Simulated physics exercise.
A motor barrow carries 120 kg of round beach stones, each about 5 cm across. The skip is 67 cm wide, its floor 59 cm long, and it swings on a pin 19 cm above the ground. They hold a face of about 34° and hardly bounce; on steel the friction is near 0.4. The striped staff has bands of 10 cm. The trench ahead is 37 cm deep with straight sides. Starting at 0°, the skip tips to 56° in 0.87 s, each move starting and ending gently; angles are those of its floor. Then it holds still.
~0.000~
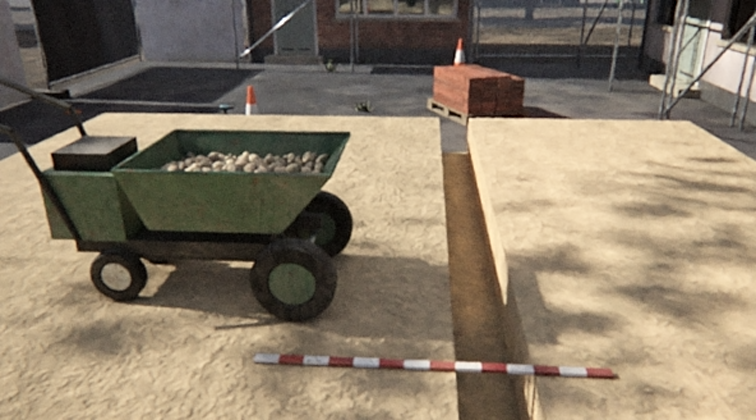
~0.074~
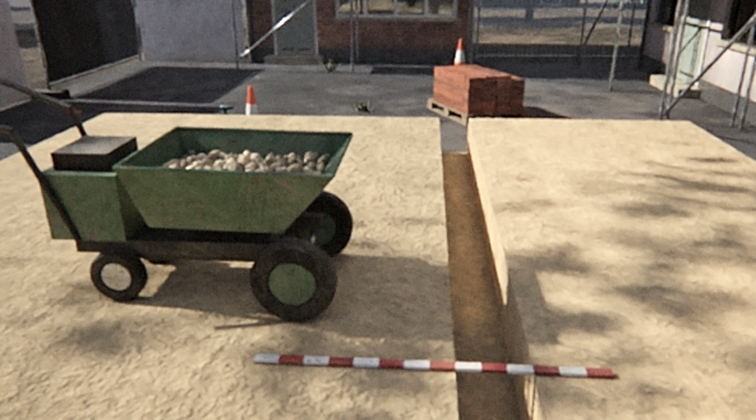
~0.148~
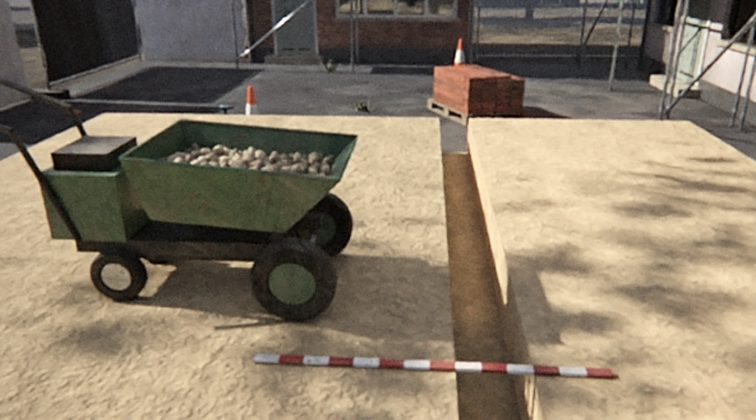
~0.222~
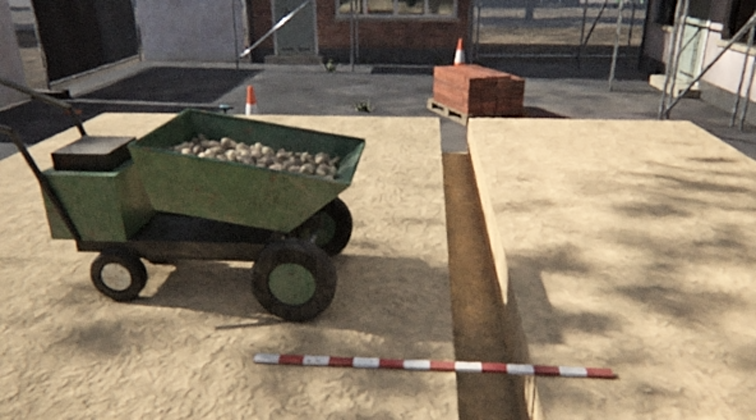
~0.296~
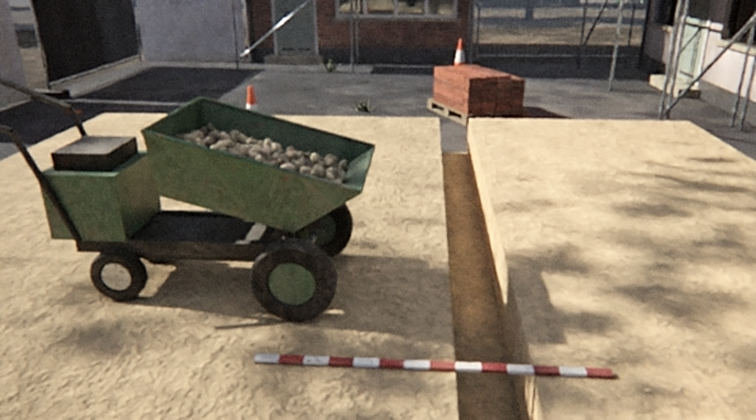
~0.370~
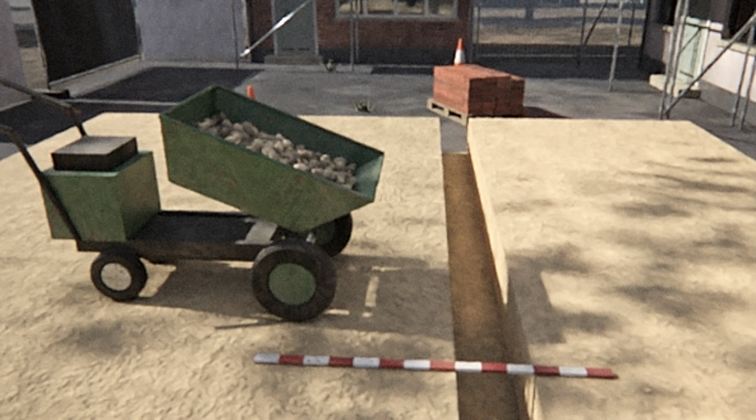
A green motor barrow stood still on sandy ground beside a narrow trench while its skip, loaded with round stones, slowly tilted toward the right, its back end rising well above the frame.
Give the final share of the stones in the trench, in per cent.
Roughly 63 per cent ends in the trench.
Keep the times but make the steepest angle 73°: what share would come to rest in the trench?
It would be near 90 per cent.
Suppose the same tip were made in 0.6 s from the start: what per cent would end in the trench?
It would be near 65 per cent.
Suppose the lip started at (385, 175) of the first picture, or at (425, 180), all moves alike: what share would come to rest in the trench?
About 60 and 30 per cent.
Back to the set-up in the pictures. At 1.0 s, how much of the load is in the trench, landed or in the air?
Some 0 per cent.
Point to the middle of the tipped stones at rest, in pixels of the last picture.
Their middle is at about (473, 339).
After 0.6 s the floor is at 47°; 100 % in the skip; the foremost stones are at (384, 215).
After 1.0 s the floor is at 56°; 91 % in the skip, 7 % short of the trench, 2 % in the trench; the foremost stones are at (460, 267).
After 1.3 s the floor is at 56°; 52 % in the skip, 11 % short of the trench, 37 % in the trench; the foremost stones are at (505, 334).
After 3.3 s the floor is at 56°; 19 % in the skip, 18 % short of the trench, 63 % in the trench; the foremost stones are at (511, 375).
